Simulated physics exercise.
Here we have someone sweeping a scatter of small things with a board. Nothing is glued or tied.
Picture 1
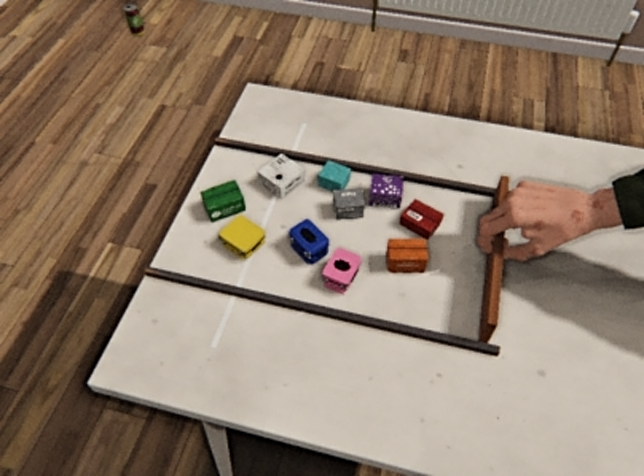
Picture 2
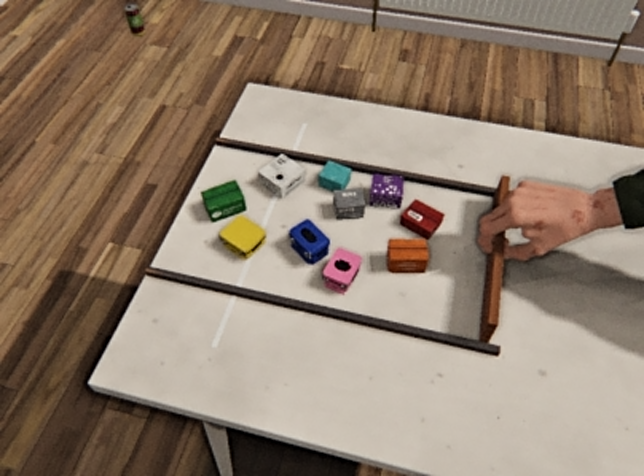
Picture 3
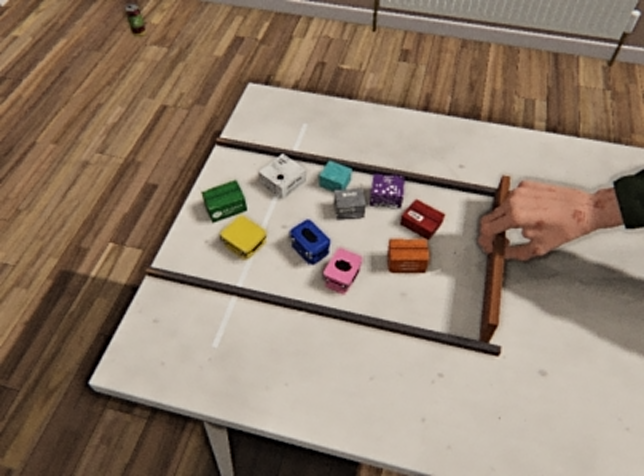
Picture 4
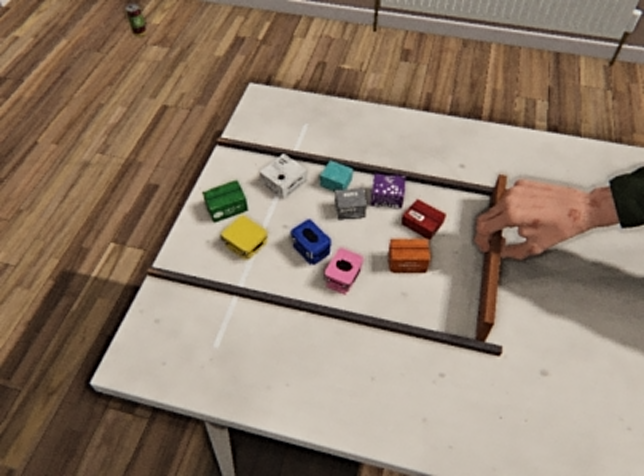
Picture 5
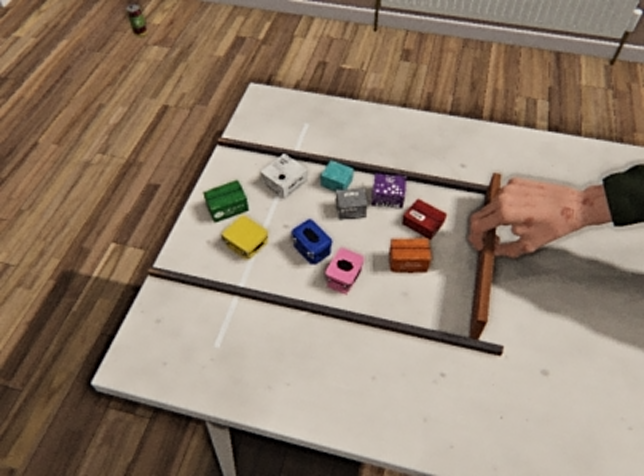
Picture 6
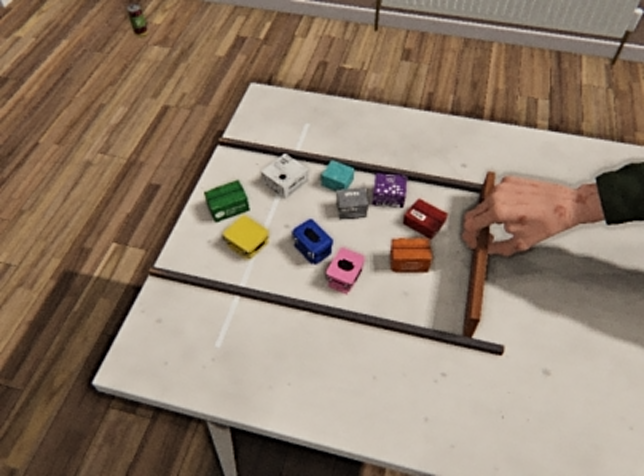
A hand on the right held a wooden board still, then slid it slightly left between two dark rails on a white table, while the small colourful boxes scattered beside it stayed put.
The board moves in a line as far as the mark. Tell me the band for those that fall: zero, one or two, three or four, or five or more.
Outcome: The number that fall off is zero.
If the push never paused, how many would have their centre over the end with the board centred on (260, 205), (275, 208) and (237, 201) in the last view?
The counts: 1, 0 and 3.
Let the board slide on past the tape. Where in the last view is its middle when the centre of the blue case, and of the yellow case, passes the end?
At (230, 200) for the blue case; at (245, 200) for the yellow case.
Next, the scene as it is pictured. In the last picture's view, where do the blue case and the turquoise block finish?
Near (216, 228) and (245, 163).
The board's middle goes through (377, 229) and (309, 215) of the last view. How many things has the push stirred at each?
4 and 9.
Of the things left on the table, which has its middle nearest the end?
It is the white box.
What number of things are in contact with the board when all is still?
The number is 4.
A little later, none off yet; green box at rest near (227, 201); yellow case at rest near (247, 238); white box at rest near (285, 176).
Next, none off yet; green box at rest near (227, 201); yellow case at rest near (247, 238); white box moving near (282, 176).
Later still, none off yet; green box at rest near (226, 202); yellow case shifted about its own width near (206, 240); white box shifted about its own width near (237, 169).
When it is over, the number that fall off is zero.
